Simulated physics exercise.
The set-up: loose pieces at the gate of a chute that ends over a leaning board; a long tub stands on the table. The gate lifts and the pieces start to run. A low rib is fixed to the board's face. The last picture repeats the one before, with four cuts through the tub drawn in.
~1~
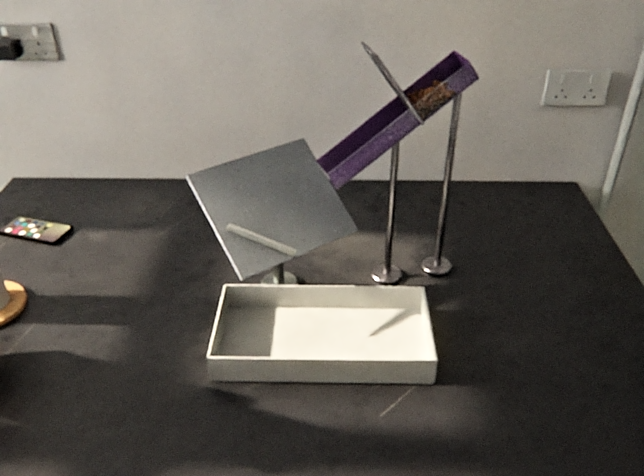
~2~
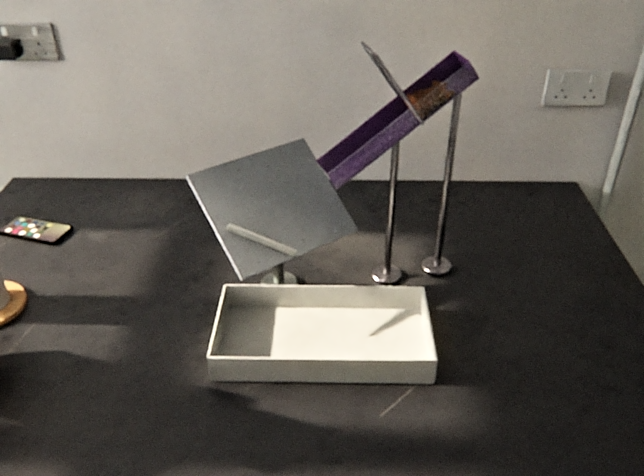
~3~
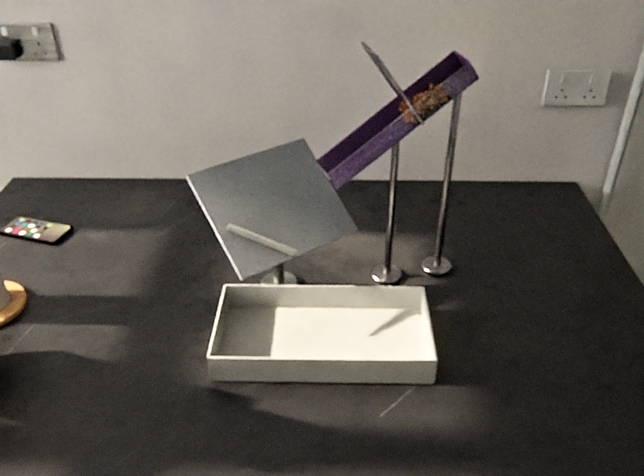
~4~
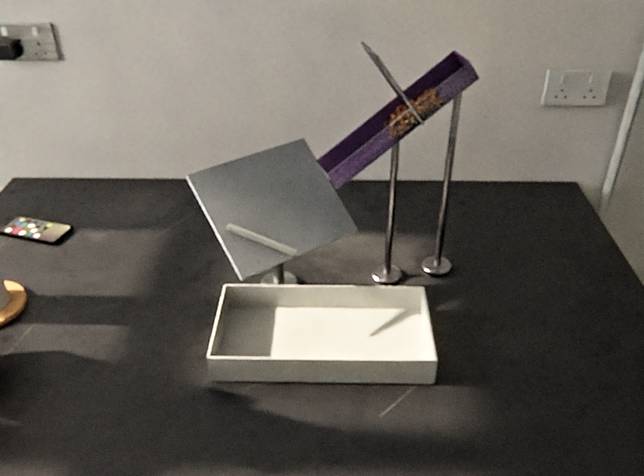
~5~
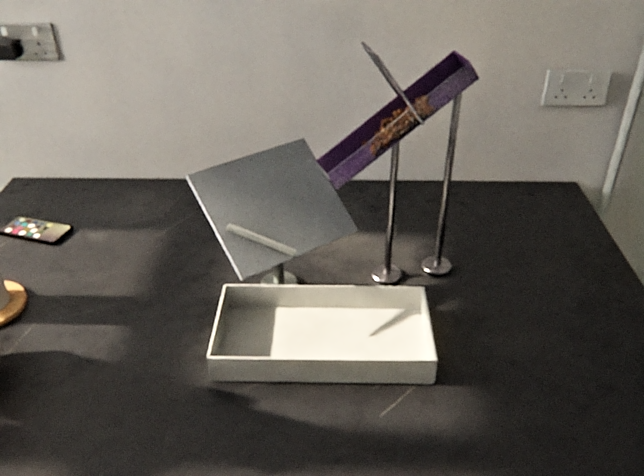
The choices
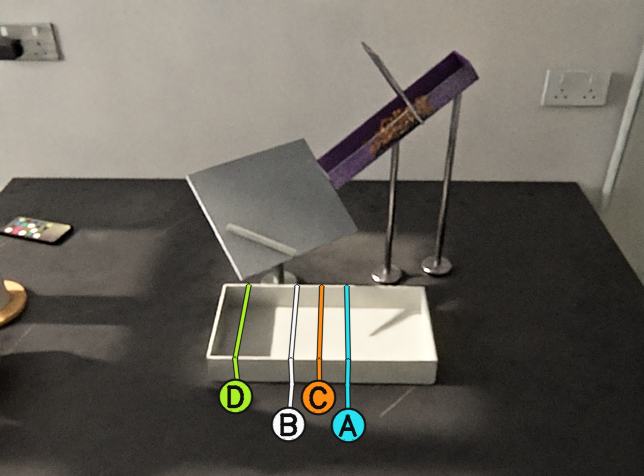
A purple chute on metal stands slopes down to the left above a dark table, seen from the front and slightly above in a room with pale walls and sockets. A grey tilted board with a pale rib stands at its lower end, behind a long, empty off-white tub. Orange-brown pieces slide down past the slanted gate, spreading along the chute, while the camera stays still.
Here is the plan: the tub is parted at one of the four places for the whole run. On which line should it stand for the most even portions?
The best line is C.
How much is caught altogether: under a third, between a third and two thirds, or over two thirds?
About that: Over two thirds.
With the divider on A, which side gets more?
Left.
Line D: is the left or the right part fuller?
Right.
On the marked copy, line A crosses the front rim at (348, 359); line B crosses the front rim at (290, 358); line C crosses the front rim at (319, 359); line D crosses the front rim at (235, 358).
Choosing A, of what is caught, all but a few on the left of the divider, a small share on the right.
Choosing B, of what is caught, a small share on the left of the divider, all but a few on the right.
Choosing C, of what is caught, close to a third on the left of the divider, close to two thirds on the right.
Choosing D, of what is caught, none at all on the left of the divider, the whole lot on the right.
